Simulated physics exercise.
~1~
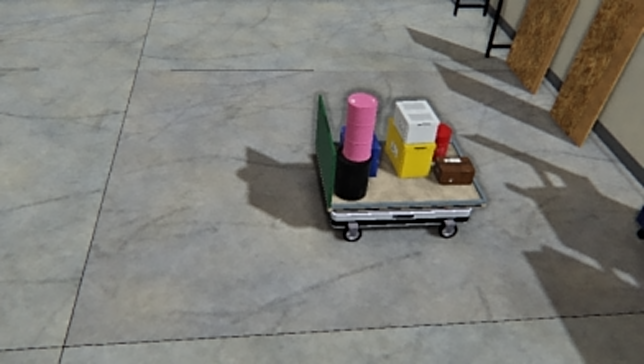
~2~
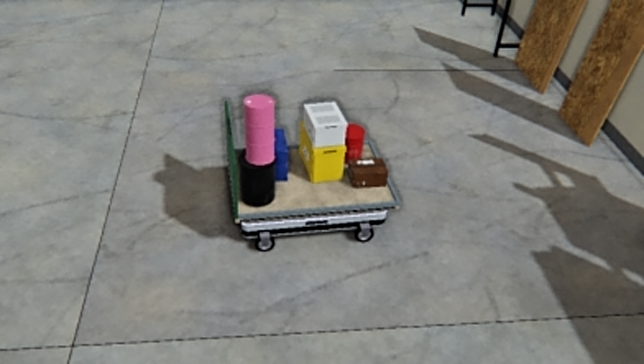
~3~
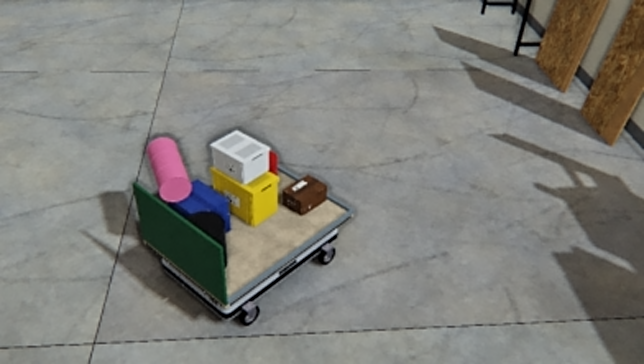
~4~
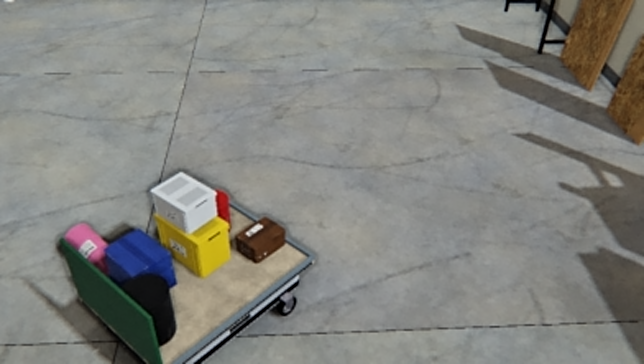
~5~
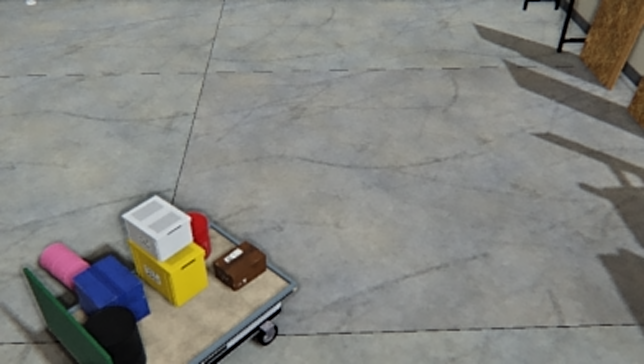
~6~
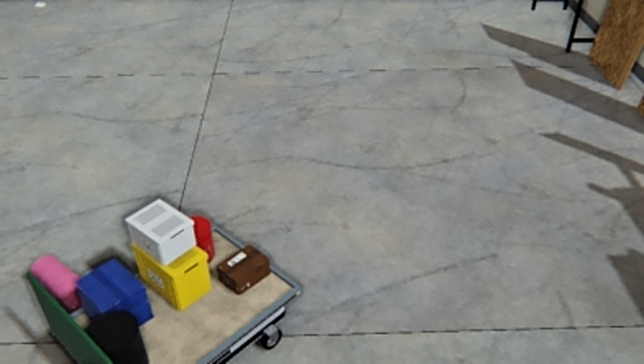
A flat cart carrying colourful boxes and pails rolled left and swung around toward the lower left, and the pink canister toppled from atop the black pail, ending on its side off the deck beyond the green board as the cart stopped.
